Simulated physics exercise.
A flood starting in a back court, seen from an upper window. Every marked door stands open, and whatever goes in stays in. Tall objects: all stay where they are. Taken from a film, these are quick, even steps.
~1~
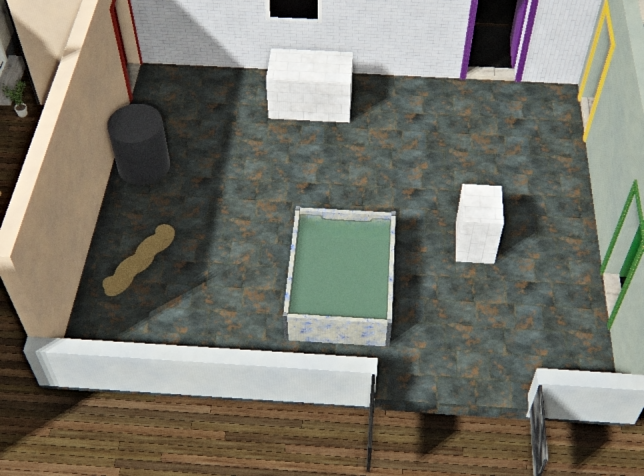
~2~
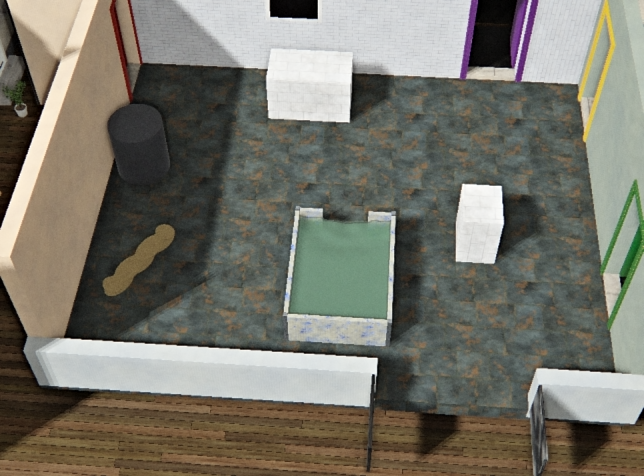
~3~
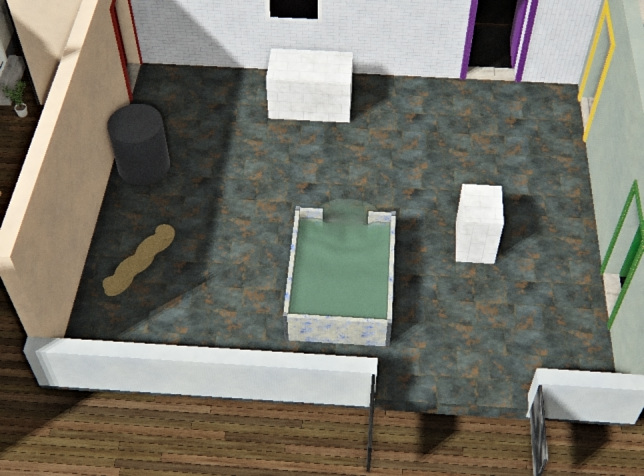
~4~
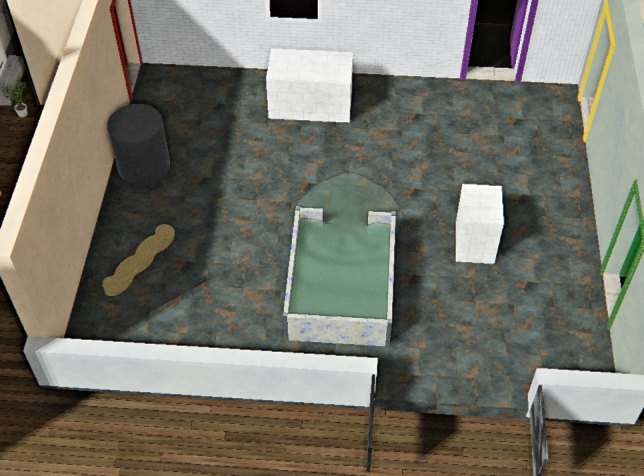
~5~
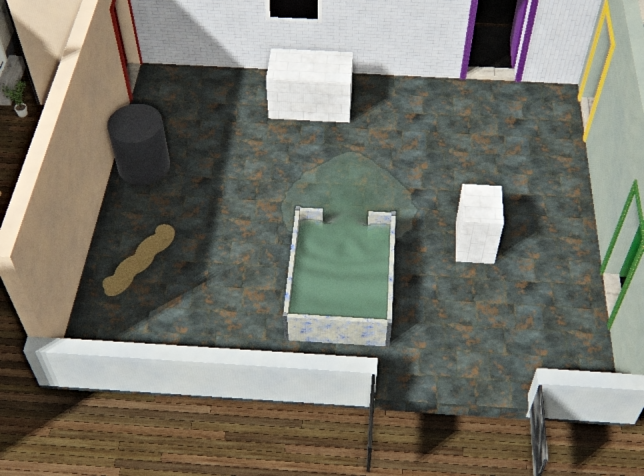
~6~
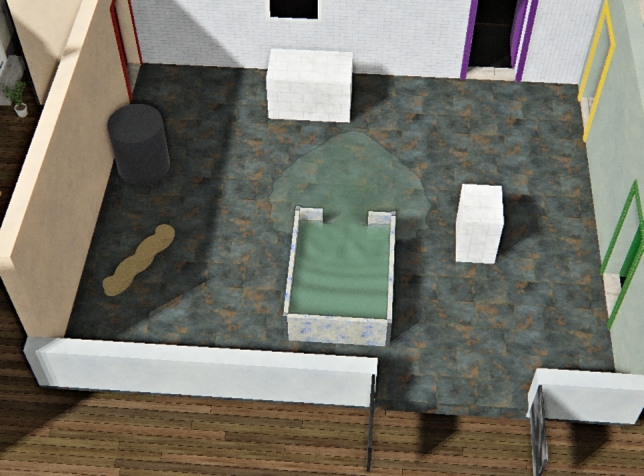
A water tank in a back court pouring green water through a gap in its far side, the pool fanning across dark paving.
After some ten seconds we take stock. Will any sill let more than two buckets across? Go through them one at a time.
I expect the yellow door to stay within two buckets; I expect the purple door to stay within two buckets; I expect the green door to stay within two buckets; I expect the red door to go over the limit.
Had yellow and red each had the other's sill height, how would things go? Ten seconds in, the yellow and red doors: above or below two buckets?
Result - yellow ends up above, red ends up below.
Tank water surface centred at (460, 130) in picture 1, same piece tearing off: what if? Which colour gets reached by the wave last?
It's the green one that is reached last.
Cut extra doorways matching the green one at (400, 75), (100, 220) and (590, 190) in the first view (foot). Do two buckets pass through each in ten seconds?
Exceeds the limit; falls short; falls short.
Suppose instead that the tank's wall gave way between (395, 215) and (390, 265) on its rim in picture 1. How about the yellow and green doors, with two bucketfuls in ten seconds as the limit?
I think the yellow door remains below the limit and the green door crosses the limit.
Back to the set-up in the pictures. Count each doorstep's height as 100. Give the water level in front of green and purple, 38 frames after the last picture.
In turn 0 and 60 per cent.
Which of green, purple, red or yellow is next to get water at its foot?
The purple one.
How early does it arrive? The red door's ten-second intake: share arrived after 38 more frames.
Some 55 in a hundred.
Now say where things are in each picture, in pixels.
Still water in the water tank at (342, 266), in the first picture.
Water pours out on the water tank's far side and has run to a hidden place, in the second picture.
The front is at (340, 202), out from the gap on the water tank's far side, in the third picture.
The front is at (360, 178), out from the gap on the water tank's far side, in the fourth picture.
Water pours out on the water tank's far side and has run to (354, 155), in the fifth picture.
The front is at (349, 135), out from the gap on the water tank's far side, in the sixth picture.
A moment on, water covers 20 % of the floor; the yellow door not reached, the purple door not reached, the green door not reached, the red door not reached.
Next, water covers 30 % of the floor; the yellow door not reached, the purple door not reached, the green door not reached, the red door not reached.
Then, water covers 35 % of the floor; the yellow door not reached, the purple door wet at the sill, nothing in, the green door not reached, the red door under two buckets in.
Later, water covers 45 % of the floor; the yellow door under two buckets in, the purple door under two buckets in, the green door not reached, the red door over two buckets in.
In the end, water covers 70 % of the floor; the yellow door under two buckets in, the purple door under two buckets in, the green door wet at the sill, nothing in, the red door over two buckets in.
